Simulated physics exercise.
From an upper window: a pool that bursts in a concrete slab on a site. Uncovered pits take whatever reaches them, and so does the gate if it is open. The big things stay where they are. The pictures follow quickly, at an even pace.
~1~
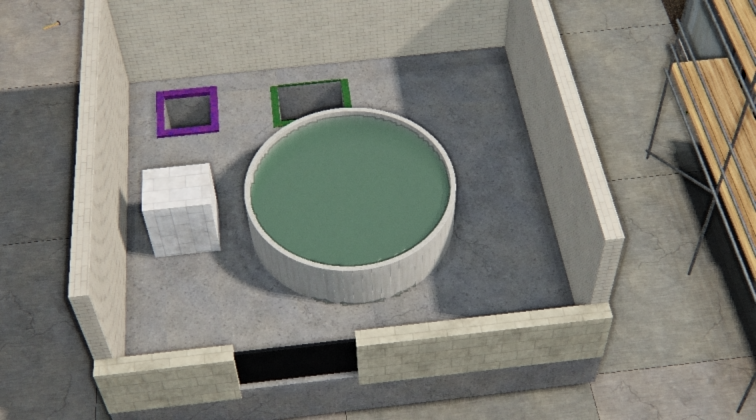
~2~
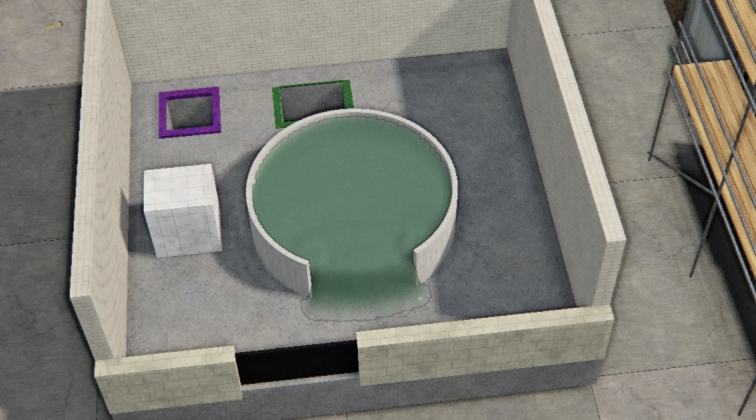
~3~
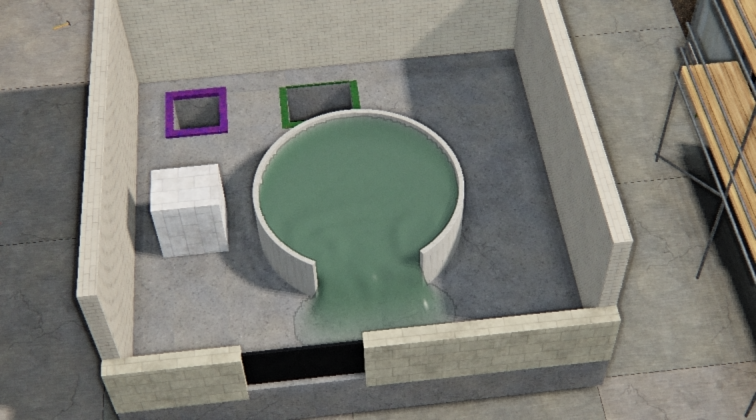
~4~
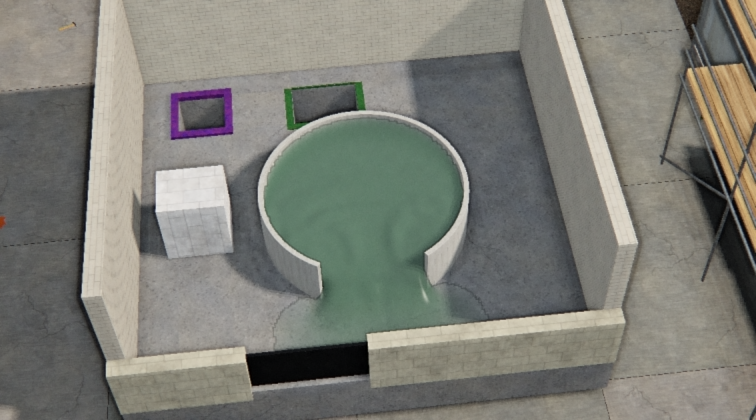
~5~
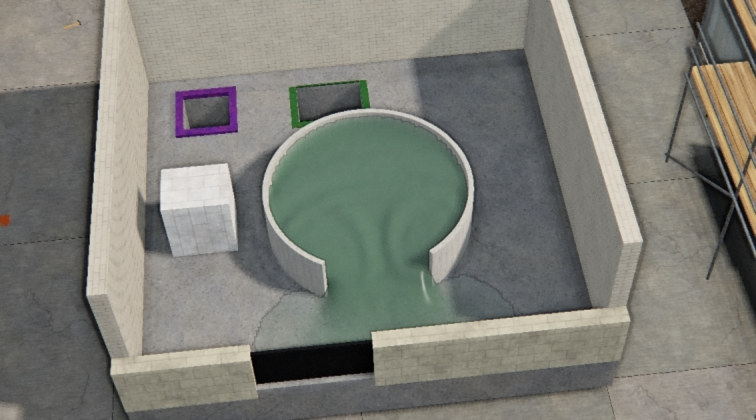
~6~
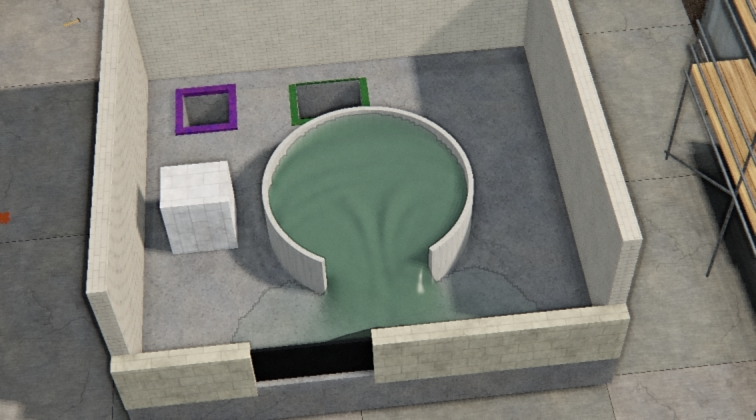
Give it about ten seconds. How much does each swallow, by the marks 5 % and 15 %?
One by one: The gate takes not even 5 %; the purple pit takes from 5 to 15 %; the green pit takes above 15 %.
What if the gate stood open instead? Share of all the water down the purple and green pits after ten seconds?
Parts in a hundred: Purple 0, green 10.
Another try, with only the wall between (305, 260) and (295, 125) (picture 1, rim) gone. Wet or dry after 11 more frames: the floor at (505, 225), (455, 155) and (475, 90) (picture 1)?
One after the other: Dry, free of water, no water.
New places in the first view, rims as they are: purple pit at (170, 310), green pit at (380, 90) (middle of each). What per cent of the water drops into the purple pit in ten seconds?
Parts in a hundred: Purple 25.
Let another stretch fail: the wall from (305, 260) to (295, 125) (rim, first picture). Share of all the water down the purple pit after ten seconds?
Roughly, in per cent: Purple 25.
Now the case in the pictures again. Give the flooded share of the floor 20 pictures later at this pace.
I make it 75 per cent.
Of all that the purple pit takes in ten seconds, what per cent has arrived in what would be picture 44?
Close to 40 %.
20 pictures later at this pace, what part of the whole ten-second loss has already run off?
Close to 0 %.
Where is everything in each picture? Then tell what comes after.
The first frame shows still water in the pool at (350, 188).
In the second frame, the front is at (424, 288), out from the gap at (364, 291).
In the third frame, water pours out at (370, 292) and has run to (448, 316).
In the fourth frame, water pours out at (375, 295) and has run to a hidden place.
In the fifth frame, water pours out at (380, 293) and has run to a hidden place.
In the sixth frame, water pours out at (379, 290) and has run to a hidden place.
A moment on, water covers 25 % of the floor; the gate 0 %, the purple pit 0 %, the green pit 0 %.
Next, water covers 40 % of the floor; the gate 0 %, the purple pit 0 %, the green pit 0 %.
Then, water covers 75 % of the floor; the gate 0 %, the purple pit 0 %, the green pit 0 %.
Later, water covers 95 % of the floor; the gate 0 %, the purple pit 3 %, the green pit 4 %.
In the end, water covers 100 % of the floor; the gate 0 %, the purple pit 7 %, the green pit 17 %.
